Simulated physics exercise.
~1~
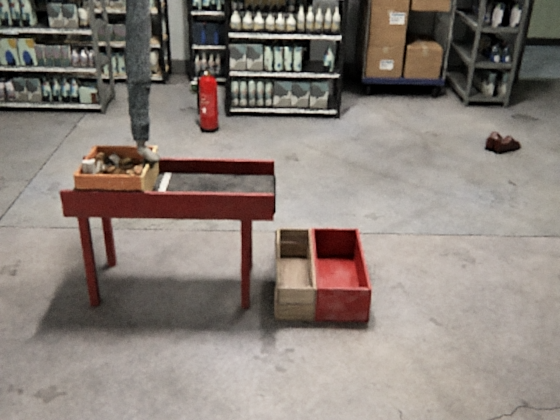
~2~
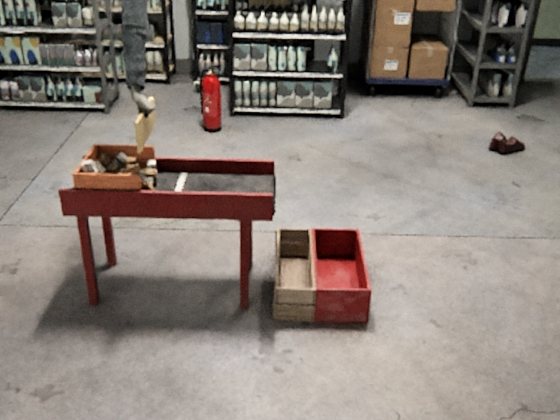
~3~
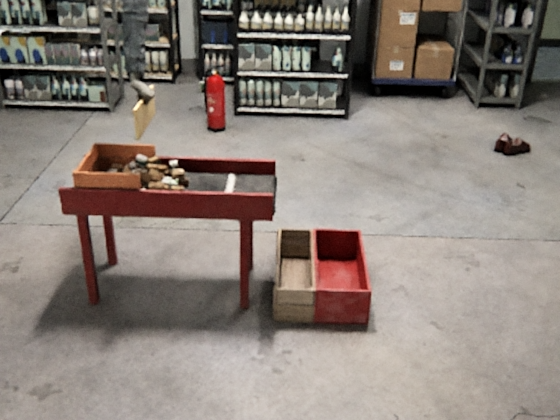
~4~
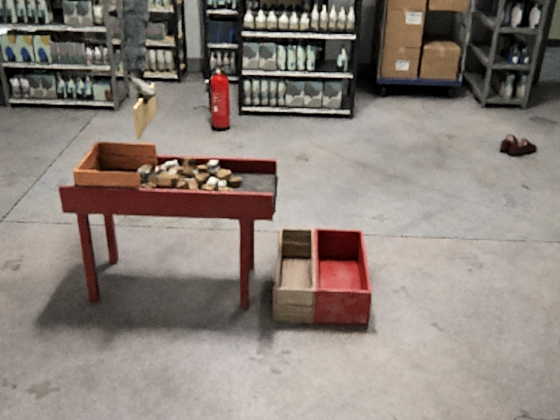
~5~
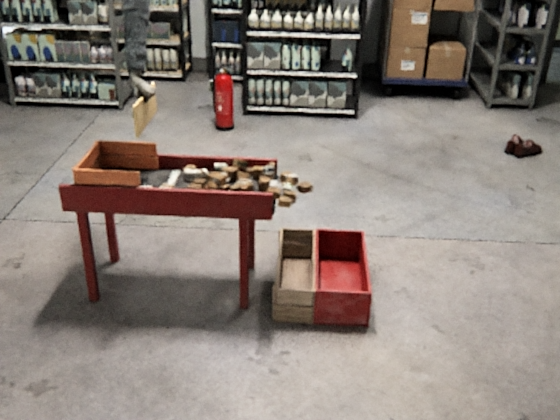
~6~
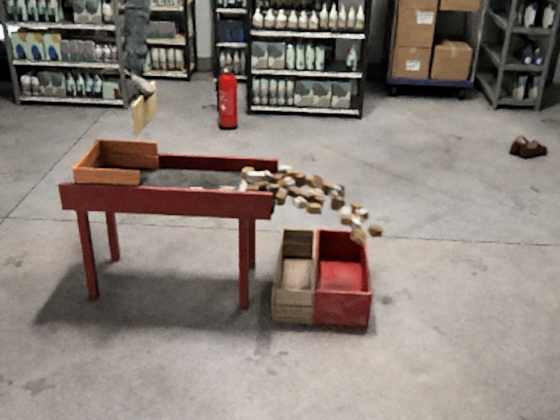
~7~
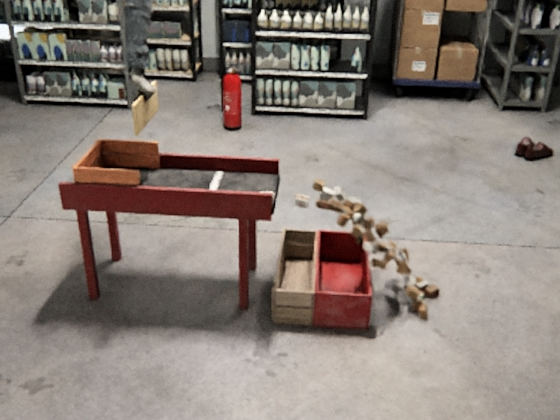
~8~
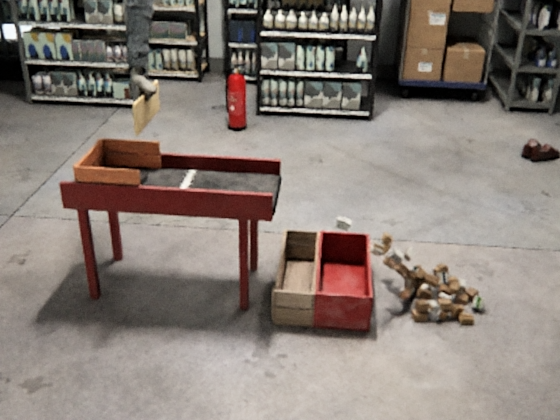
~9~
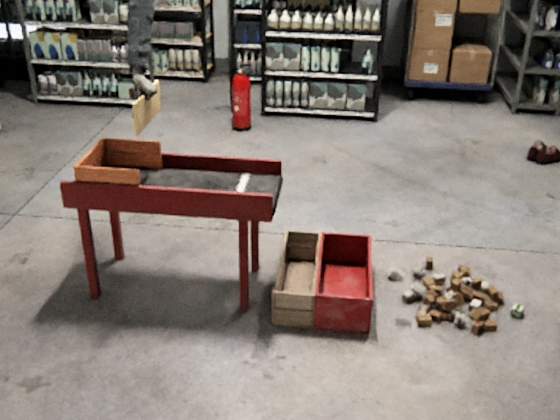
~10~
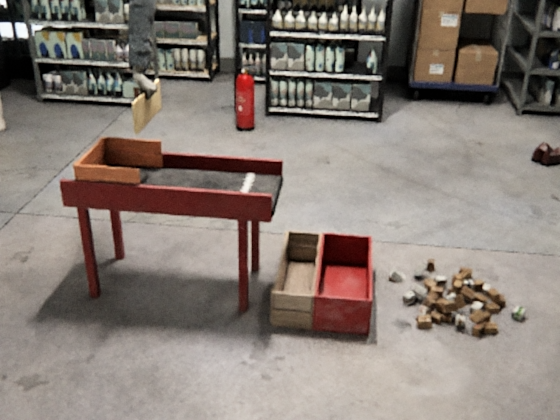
A red table-like conveyor with a dark belt stands left of centre on a grey concrete floor, seen from slightly above, with bottle-lined shelves, a red fire extinguisher and cardboard boxes behind. Small brown and pale blocks fill an orange pen at its left end, while a wooden bin and a red tote sit to the right. A grey arm lifts a pale gate, and the blocks ride rightward along the belt beside a white stripe. They spill off the end in a stream, fly over both containers, and tumble onto the floor. They finish scattered beyond the red tote, which stays empty.
